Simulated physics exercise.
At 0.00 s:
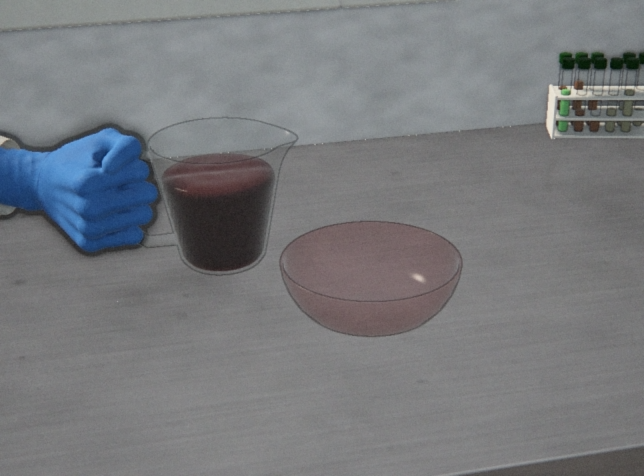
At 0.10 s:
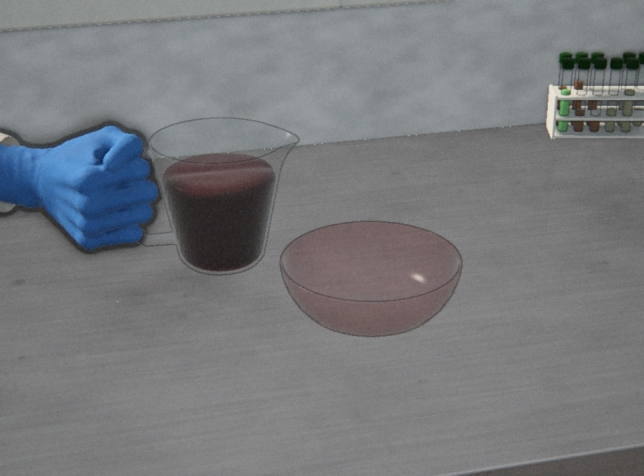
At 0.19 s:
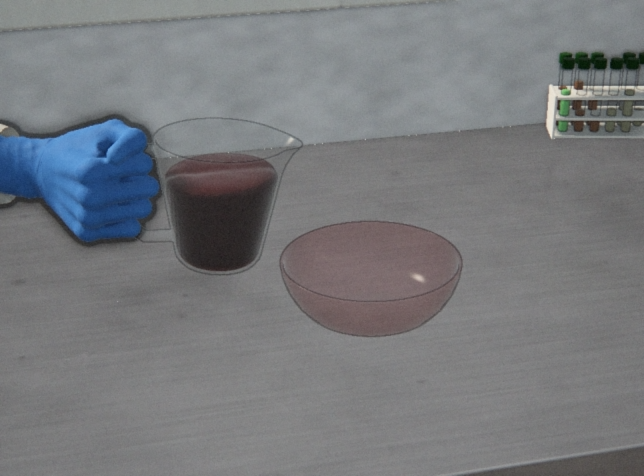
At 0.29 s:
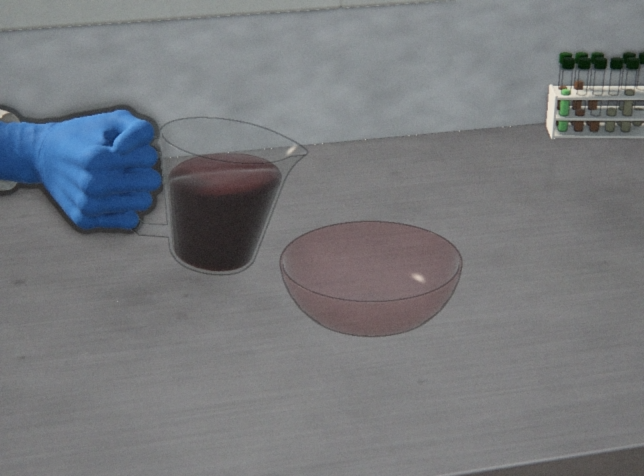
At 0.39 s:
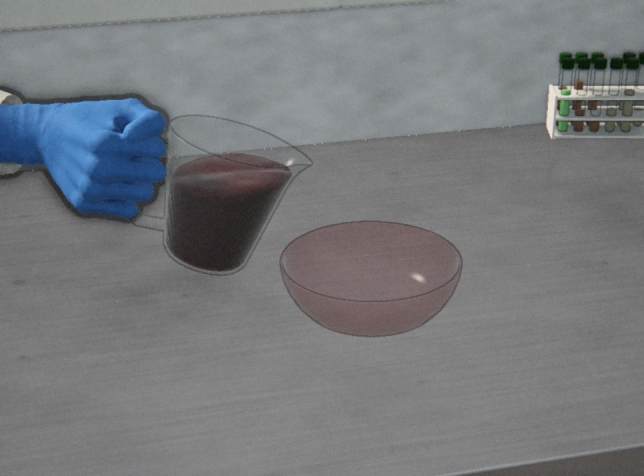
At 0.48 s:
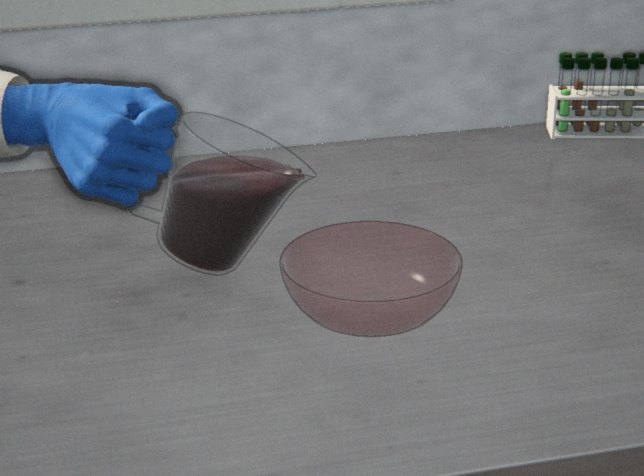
A measuring jug of dark red liquid tilted slowly to the right toward an empty glass bowl on a grey counter, as a blue-gloved hand beside its handle rose and turned with it.
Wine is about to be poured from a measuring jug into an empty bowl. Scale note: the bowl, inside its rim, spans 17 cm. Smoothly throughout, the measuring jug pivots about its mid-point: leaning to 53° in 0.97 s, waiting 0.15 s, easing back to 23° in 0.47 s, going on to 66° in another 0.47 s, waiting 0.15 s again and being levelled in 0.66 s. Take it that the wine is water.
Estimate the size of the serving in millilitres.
Roughly 340 ml is served.
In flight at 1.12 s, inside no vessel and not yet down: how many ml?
Estimate: Close to 35 ml.
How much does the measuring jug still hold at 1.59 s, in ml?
Around 310 ml.
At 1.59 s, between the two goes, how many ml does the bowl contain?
It holds about 190 ml at that moment.
Then, 1.12 s in, the tilt is 53° and the bowl has 125 ml, the measuring jug 350 ml, and 5 ml is on the work surface.
Then, 1.59 s in, the tilt is 23° and the bowl has 190 ml, the measuring jug 315 ml, and 15 ml is on the work surface.
Then, 2.21 s in, the tilt is 66° and the bowl has 255 ml, the measuring jug 215 ml, and 15 ml is on the work surface.
Then, 2.68 s in, the tilt is 12° and the bowl has 340 ml, the measuring jug 165 ml, and 15 ml is on the work surface.
Finally, the bowl has 340 ml, the measuring jug 165 ml, and 15 ml is on the work surface.
